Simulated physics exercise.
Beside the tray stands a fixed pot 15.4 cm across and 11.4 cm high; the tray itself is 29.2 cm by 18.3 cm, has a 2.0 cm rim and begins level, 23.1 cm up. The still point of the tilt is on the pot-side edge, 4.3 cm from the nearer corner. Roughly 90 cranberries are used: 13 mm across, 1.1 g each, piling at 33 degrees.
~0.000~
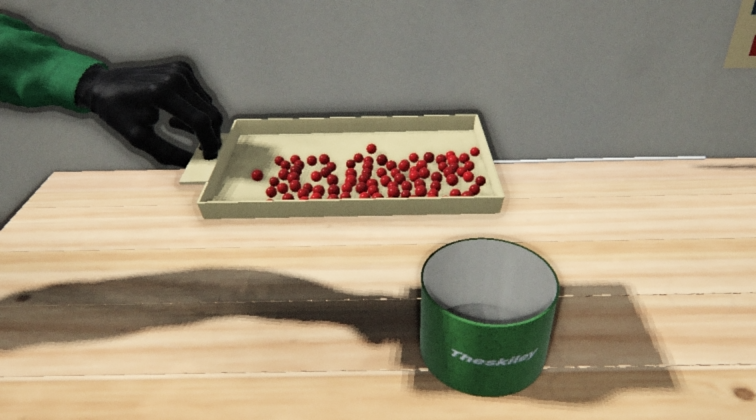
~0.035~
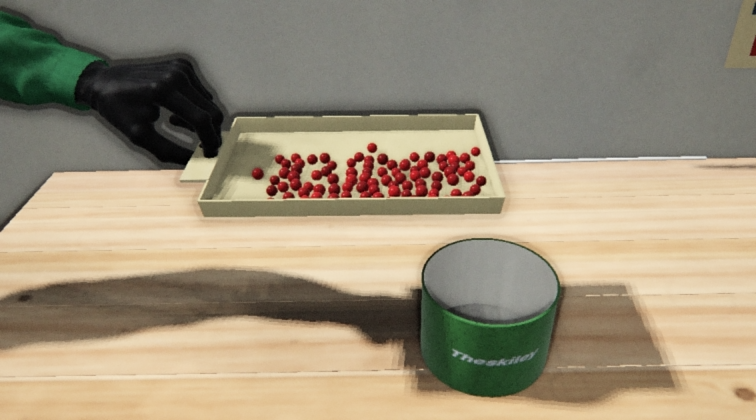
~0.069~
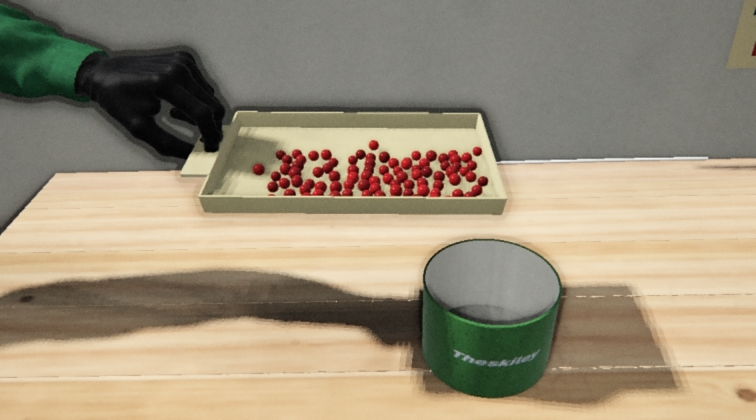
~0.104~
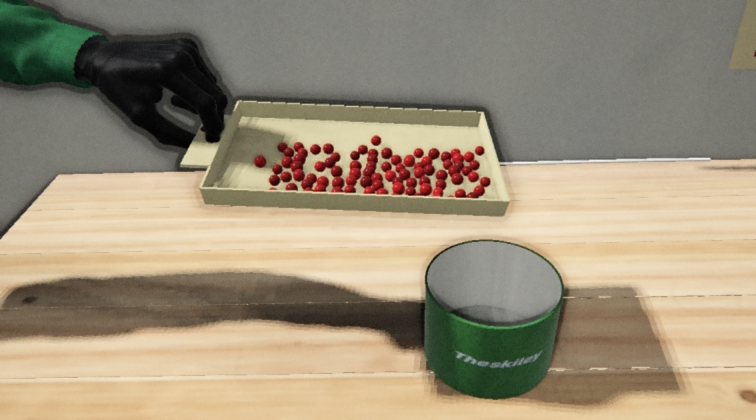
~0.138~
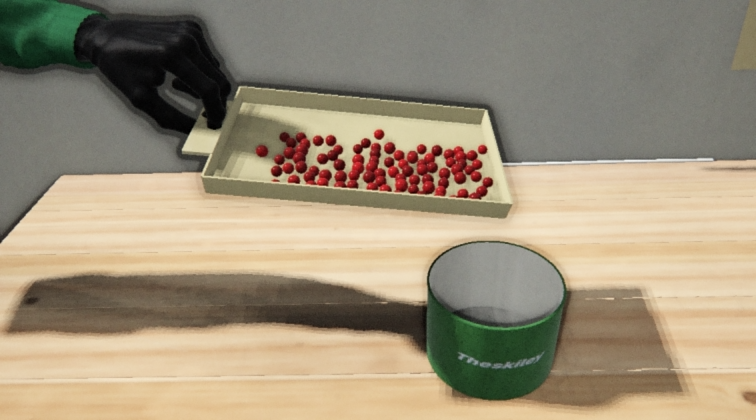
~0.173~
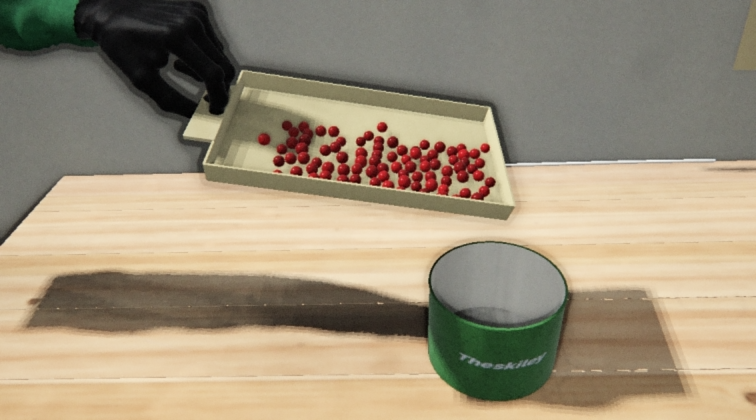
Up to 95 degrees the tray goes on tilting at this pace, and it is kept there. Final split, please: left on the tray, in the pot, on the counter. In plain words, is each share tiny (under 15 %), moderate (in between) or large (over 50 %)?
Tray: Tiny; pot: Large; counter: Moderate.
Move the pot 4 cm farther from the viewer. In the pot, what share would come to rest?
Share in pot: Approx. 10 %.
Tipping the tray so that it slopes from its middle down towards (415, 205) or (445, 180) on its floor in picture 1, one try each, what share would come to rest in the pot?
35 and 60 %.
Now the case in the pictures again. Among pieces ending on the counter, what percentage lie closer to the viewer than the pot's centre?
Estimate: Close to 100 per cent of the pieces.
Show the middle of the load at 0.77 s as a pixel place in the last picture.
Load centre: About (491, 157) px.
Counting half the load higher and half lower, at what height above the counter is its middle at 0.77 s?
About 30 cm.
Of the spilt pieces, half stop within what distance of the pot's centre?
Distance: Some 16 cm.
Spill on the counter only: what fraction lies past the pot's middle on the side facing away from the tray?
About 90 per cent.
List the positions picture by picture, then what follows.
Tray tilt 0 degrees, front corners at (200, 201) and (501, 195); middle of the pieces at (386, 181); pot at (489, 278), in the first frame.
Tray tilt 1 degrees, front corners at (201, 200) and (502, 196); middle of the pieces at (387, 181), in the second frame.
Tray tilt 2 degrees, front corners at (202, 195) and (504, 197); middle of the pieces at (388, 179), in the third frame.
Tray tilt 5 degrees, front corners at (203, 187) and (507, 199), lowest corner right front; middle of the pieces at (391, 176), in the fourth frame.
Tray tilt 9 degrees, front corners at (205, 175) and (510, 202), lowest corner right front; middle of the pieces at (394, 172), in the fifth frame.
Tray tilt 13 degrees, front corners at (207, 163) and (512, 204), lowest corner right front; middle of the pieces at (397, 168); pot at (497, 281). The tray's pace is about 110 degrees a second, in the sixth frame.
Then, at 0.53 s, tilt 52 degrees; the tray holds 100 %, the pot 0 %.
After 0.77 s, tilt 79 degrees; the tray holds 100 %, the pot 0 %.
After 1.12 s, tilt 95 degrees; the tray holds 20 %, the pot 30 %.
In the end, at 2.2 s, tray 0 %, pot 65 %, counter 35 %.
